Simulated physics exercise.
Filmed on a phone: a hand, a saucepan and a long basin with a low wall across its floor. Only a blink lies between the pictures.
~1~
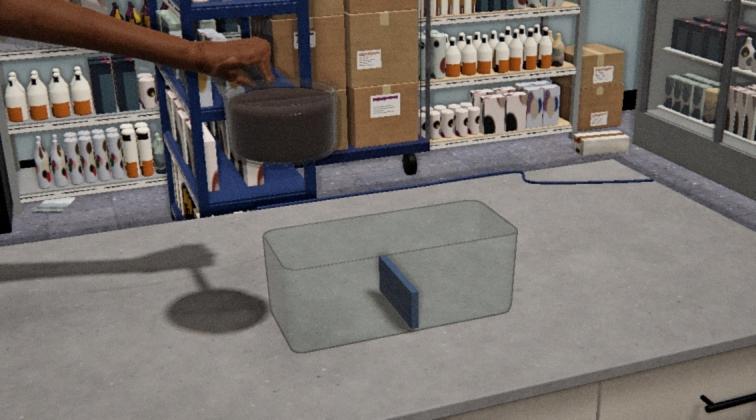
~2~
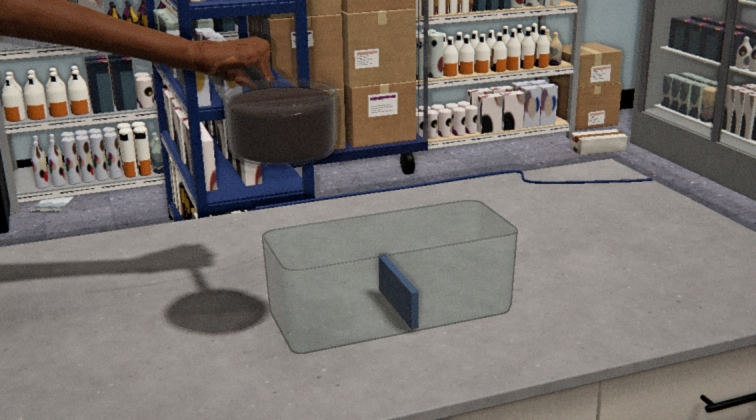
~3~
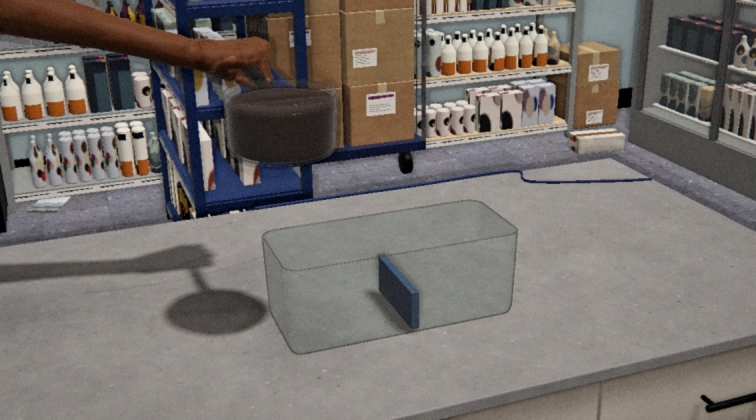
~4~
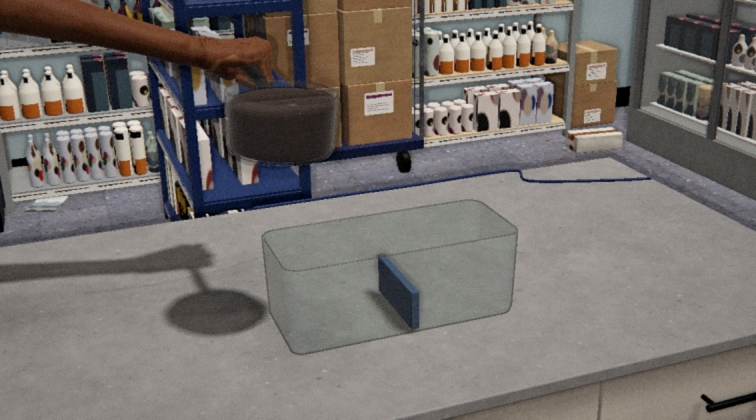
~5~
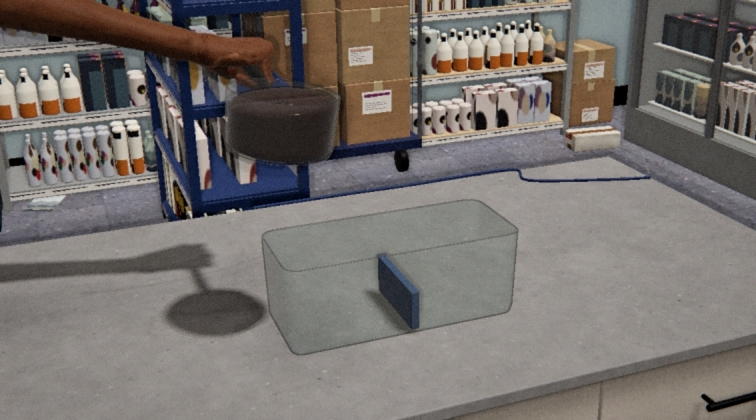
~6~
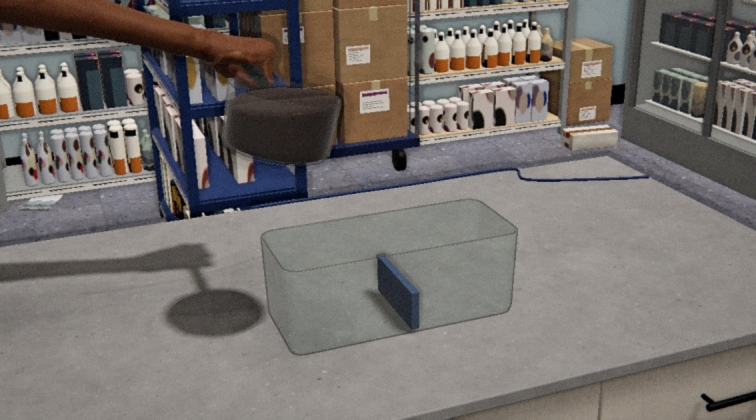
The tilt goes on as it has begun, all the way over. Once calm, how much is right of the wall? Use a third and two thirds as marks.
The share right of the wall is from a third to two thirds.
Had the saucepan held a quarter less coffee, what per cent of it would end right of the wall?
Roughly 30 in a hundred.
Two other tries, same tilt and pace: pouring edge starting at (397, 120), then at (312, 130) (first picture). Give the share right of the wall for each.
About 95 and 0 per cent.
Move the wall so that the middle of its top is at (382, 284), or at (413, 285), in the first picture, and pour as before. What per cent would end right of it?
Roughly 70 per cent, and 30 per cent.
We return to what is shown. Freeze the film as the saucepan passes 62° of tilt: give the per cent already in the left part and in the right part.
Some 5 per cent left and 5 right.
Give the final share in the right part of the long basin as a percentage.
Some 50 per cent.
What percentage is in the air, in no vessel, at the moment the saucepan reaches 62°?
Some 30 per cent.
A moment on, the tilt is 62° and 59 per cent is still to pour, 6 is left of the wall and 4 right of it.
Next, the tilt is 92° and 15 per cent is still to pour, 24 is left of the wall and 47 right of it.
Then the tilt is 97° and 2 per cent is still to pour, 46 is left of the wall and 48 right of it.
Later the tilt is 97° and 0 per cent is still to pour, 50 is left of the wall and 49 right of it.
Finally, 50 per cent lies left of the wall, 49 right of it and 1 outside.
